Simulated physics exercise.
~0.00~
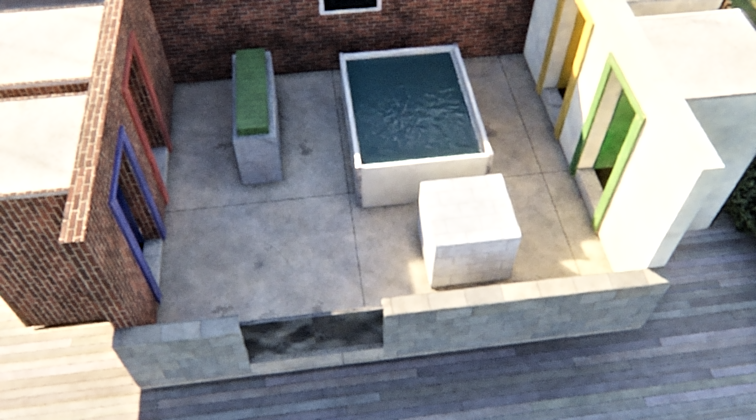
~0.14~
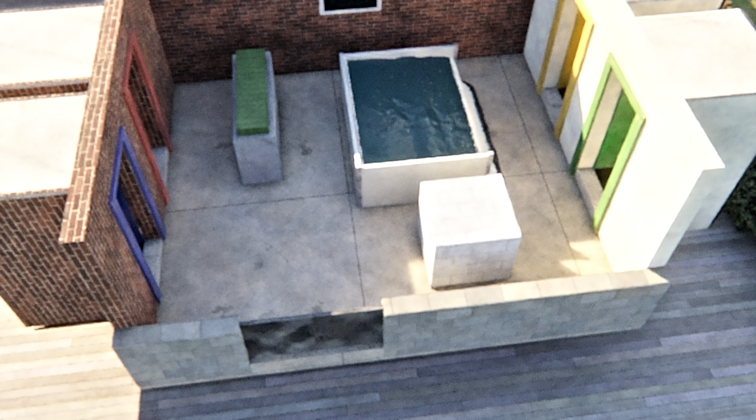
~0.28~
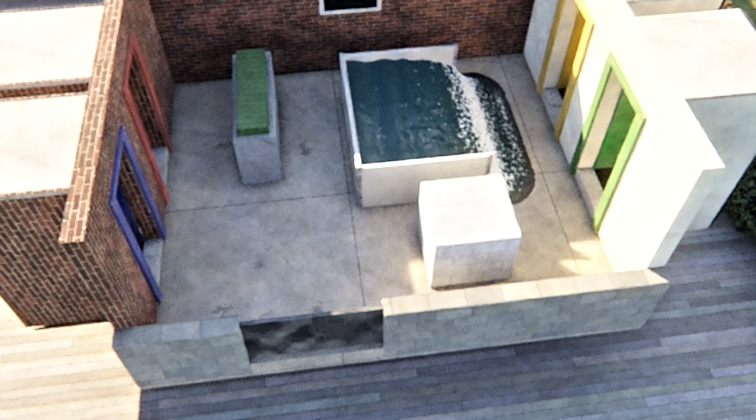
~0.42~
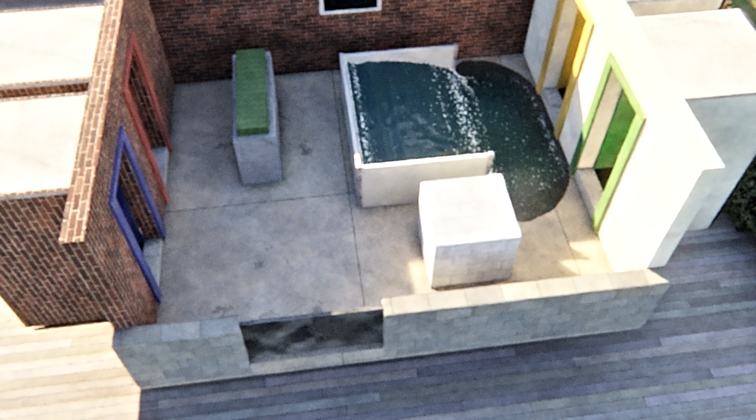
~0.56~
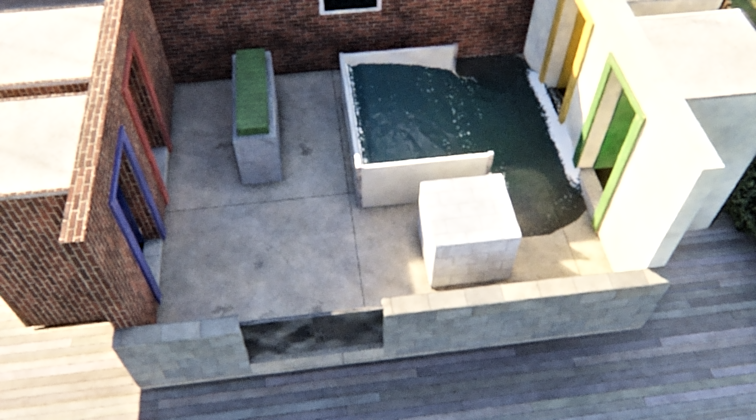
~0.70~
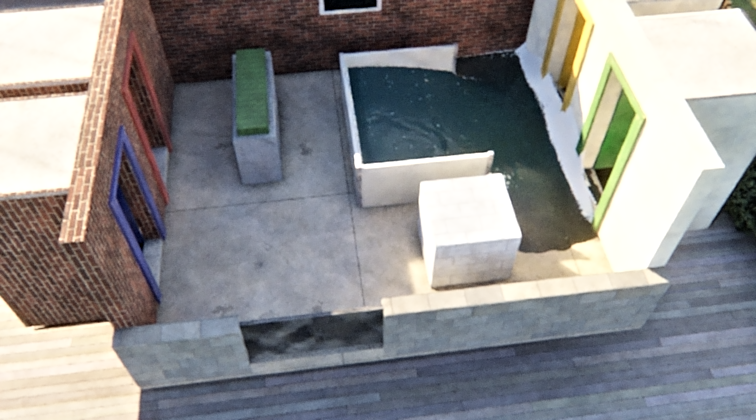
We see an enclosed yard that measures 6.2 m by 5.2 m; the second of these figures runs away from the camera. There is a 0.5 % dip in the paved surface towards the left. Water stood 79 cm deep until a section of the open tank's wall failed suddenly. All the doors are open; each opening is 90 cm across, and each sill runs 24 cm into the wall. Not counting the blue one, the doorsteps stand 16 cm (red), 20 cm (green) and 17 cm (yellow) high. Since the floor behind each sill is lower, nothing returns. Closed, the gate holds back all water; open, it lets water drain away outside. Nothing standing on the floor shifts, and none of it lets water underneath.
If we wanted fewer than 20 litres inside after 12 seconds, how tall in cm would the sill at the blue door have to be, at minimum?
It would need to be around 11 cm tall.
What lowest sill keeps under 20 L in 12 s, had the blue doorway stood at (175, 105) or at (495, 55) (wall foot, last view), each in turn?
Roughly 25 cm for the first and 37 cm for the second.
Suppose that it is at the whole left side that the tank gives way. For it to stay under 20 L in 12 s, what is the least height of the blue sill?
About 24 centimetres.
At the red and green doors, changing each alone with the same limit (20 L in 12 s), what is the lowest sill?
Roughly 8.5 cm for the red door and roughly 28 cm for the green door.
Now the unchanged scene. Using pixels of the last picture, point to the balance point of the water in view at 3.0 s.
Around (473, 157).
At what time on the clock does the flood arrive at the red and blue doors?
The front reaches red at 4.0 s and blue at 4.0 s.
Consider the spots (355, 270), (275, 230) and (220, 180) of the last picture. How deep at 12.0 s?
Close to 7, 6 and 11 cm, one after the other.
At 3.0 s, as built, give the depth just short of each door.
At the red door the depth is 0 cm, at green 18 cm, at yellow 25 cm and at blue 0 cm.
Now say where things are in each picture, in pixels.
The first frame shows the open tank at (411, 106) is whole and still, 79 cm deep; the blue door at (141, 223) is dry.
In the second frame, the gap is at (466, 123), the front 0.4 m out at a hidden place; the back of the open tank holds 79 cm.
In the third frame, water pours out at (466, 126) and has run 0.8 m, to (525, 161); about 14 cm deep outside, 78 cm at the back.
In the fourth frame, water pours out at (465, 127) and has run 1.4 m, to (563, 169); about 12 cm deep outside, 71 cm at the back.
In the fifth frame, water pours out at (465, 128) and has run 1.7 m, to (569, 124); about 13 cm deep outside, 67 cm at the back.
In the sixth frame, the gap is at (465, 128), the front 1.8 m out at (596, 230); the back of the open tank holds 66 cm; the blue door at (141, 223), 5.1 m from the gap, is still 4.9 m from the nearest water.
After 1.4 s water covers 25 % of the floor, deepest (52 cm) near (554, 138); it has not reached the blue door.
After 3.0 s water covers 50 % of the floor, deepest (31 cm) near (591, 293); it has not reached the blue door.
After 12.0 s water covers 100 % of the floor, deepest (18 cm) near (239, 144); 9 cm at the blue door, 119 litres in over its 6 cm sill.
At the blue door as built, the water arrived by 4.0 s and peaked near 15 cm at 5.8 s.
Run again over the same 12 s with other heights there, 45 litres in over 9 cm, 12 litres over 12 cm. The limit of 20 litres is kept from about 11 cm up.
